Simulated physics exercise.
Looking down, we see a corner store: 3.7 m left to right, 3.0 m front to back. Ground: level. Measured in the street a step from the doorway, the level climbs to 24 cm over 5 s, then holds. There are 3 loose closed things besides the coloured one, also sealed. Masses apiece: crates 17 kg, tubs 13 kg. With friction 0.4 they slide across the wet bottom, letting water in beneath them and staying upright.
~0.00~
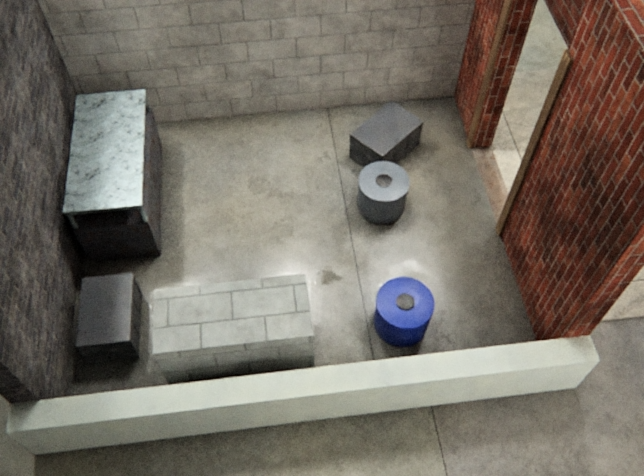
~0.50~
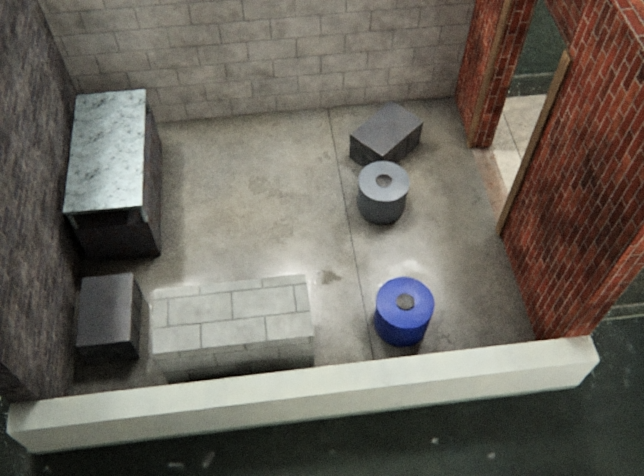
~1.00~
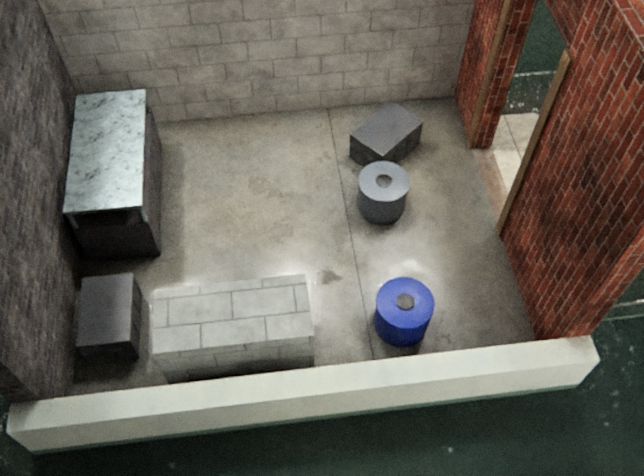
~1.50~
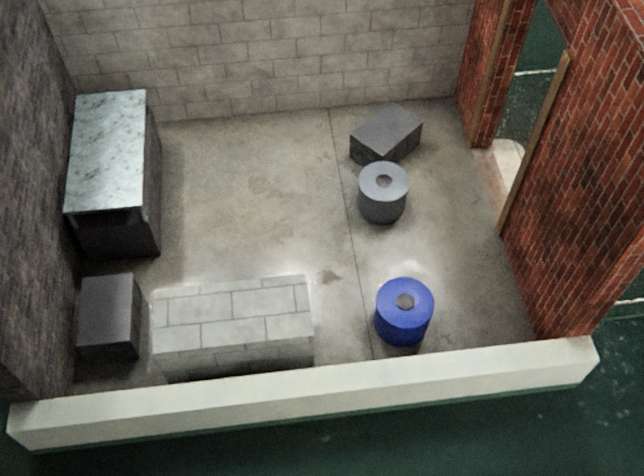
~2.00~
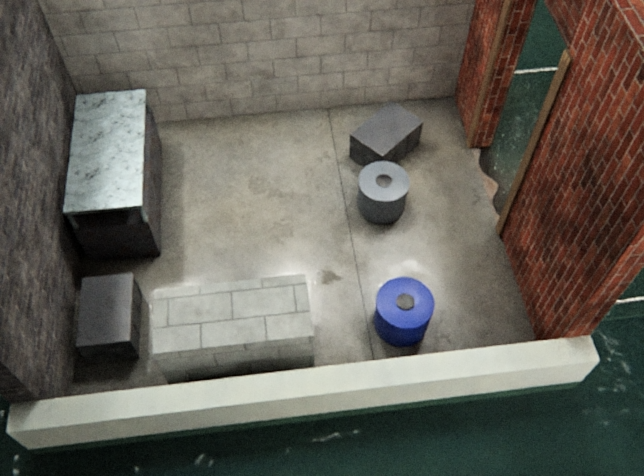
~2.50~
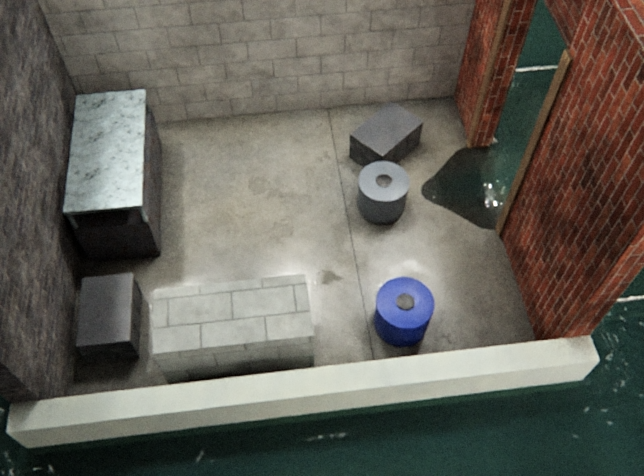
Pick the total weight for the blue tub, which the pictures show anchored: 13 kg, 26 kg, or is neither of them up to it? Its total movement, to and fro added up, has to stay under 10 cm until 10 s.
13 kg is enough.
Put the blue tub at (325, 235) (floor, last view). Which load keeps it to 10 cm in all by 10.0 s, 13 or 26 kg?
Well, must use the heavier.
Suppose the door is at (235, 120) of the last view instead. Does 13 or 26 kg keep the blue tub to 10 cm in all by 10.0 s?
If so, only the heavier one succeeds.
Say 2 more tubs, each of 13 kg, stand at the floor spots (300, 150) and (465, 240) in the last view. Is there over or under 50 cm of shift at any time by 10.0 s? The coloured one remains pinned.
Result, in order - exceeds it; falls shy.
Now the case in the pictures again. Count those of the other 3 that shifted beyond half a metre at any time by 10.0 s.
I get 2.
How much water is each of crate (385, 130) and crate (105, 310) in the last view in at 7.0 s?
Close to 7 and 5 centimetres.
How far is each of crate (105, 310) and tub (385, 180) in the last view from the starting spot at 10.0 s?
20 cm and 200 cm respectively.
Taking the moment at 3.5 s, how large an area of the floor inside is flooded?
Roughly 1.5 m2.
After 3.5 s the blue tub would be 0 cm from its start with 13 kg and 0 cm from its start with 26 kg; 0 cm of water round it then.
After 4.5 s the blue tub would be 0 cm from its start with 13 kg and 0 cm from its start with 26 kg; 3 cm of water round it then.
After 7.0 s the blue tub would be 0 cm from its start with 13 kg and 0 cm from its start with 26 kg; 5 cm of water round it then.
After 10.0 s the blue tub would be 0 cm from its start with 13 kg and 0 cm from its start with 26 kg; 6 cm of water round it then.
